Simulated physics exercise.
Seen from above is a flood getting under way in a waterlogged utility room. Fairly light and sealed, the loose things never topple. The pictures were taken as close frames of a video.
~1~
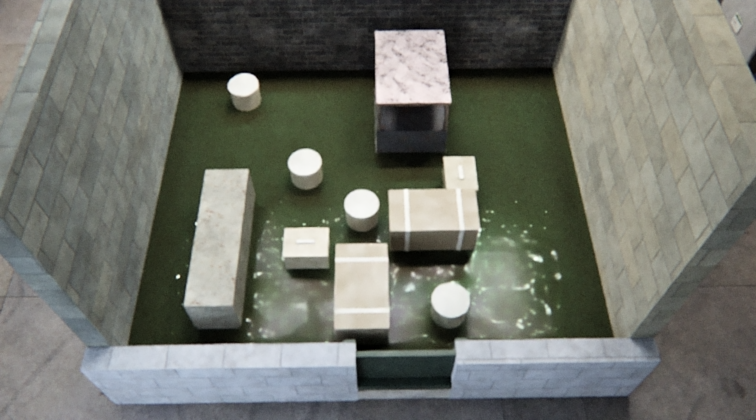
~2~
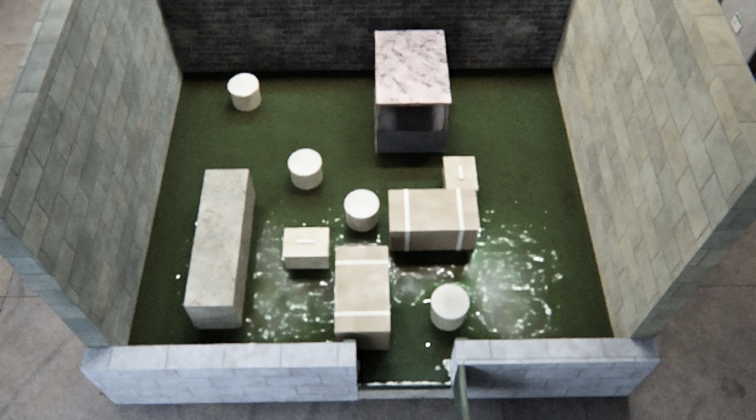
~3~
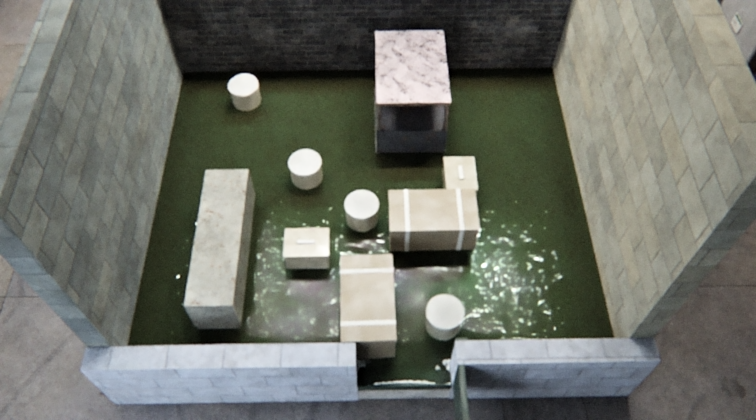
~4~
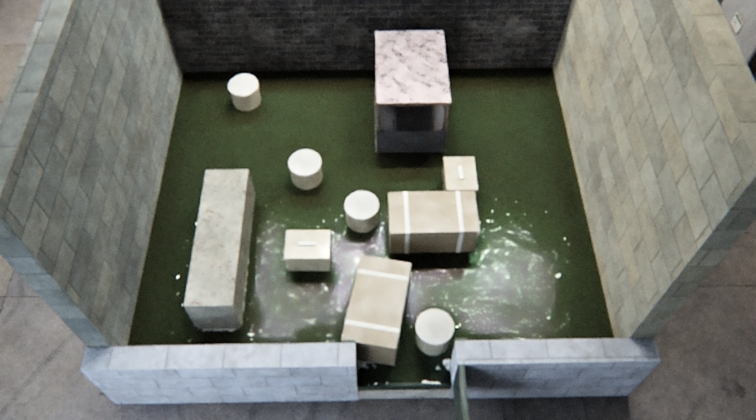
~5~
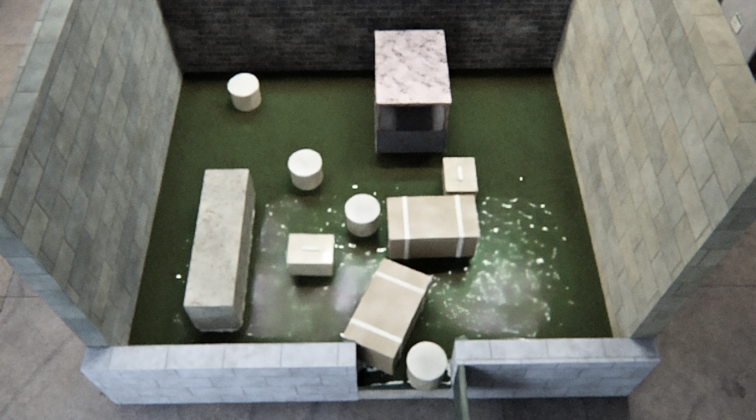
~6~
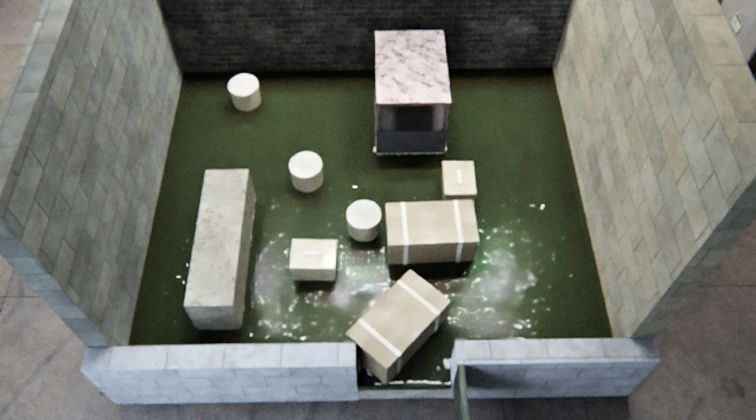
In this clip, a gate swings open in the front wall of a flooded room, then a strapped trunk drifts toward the gap, turning, while a white drum slips out through it and a small tote shifts slightly right.
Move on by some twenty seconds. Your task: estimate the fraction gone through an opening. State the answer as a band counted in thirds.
Answer: Not even a third.
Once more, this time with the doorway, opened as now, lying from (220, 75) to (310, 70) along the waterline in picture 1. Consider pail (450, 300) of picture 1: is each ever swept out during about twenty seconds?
Verdict - retained.
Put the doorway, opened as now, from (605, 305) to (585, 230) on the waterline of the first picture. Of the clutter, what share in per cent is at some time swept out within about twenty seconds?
Roughly 60 in a hundred.
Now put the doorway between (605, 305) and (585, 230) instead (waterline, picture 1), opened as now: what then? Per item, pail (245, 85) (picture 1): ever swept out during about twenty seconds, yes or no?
Answer: Still in.
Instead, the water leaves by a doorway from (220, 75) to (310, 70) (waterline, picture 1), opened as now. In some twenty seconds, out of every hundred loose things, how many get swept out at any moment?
Roughly 80 per cent.
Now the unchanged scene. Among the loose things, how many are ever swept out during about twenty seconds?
Counting them up gives 1.
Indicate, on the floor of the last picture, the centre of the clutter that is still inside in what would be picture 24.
Mean position: Approx. (365, 258) px.
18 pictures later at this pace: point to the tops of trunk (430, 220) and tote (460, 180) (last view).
Estimated positions: (427, 269); (451, 208).
A moment on, 1 of 8 are out; 7 afloat.
Next, 1 of 8 are out; 6 afloat.
Later, 1 of 8 are out; 6 afloat.
In the end, 1 of 8 are out; 6 afloat.
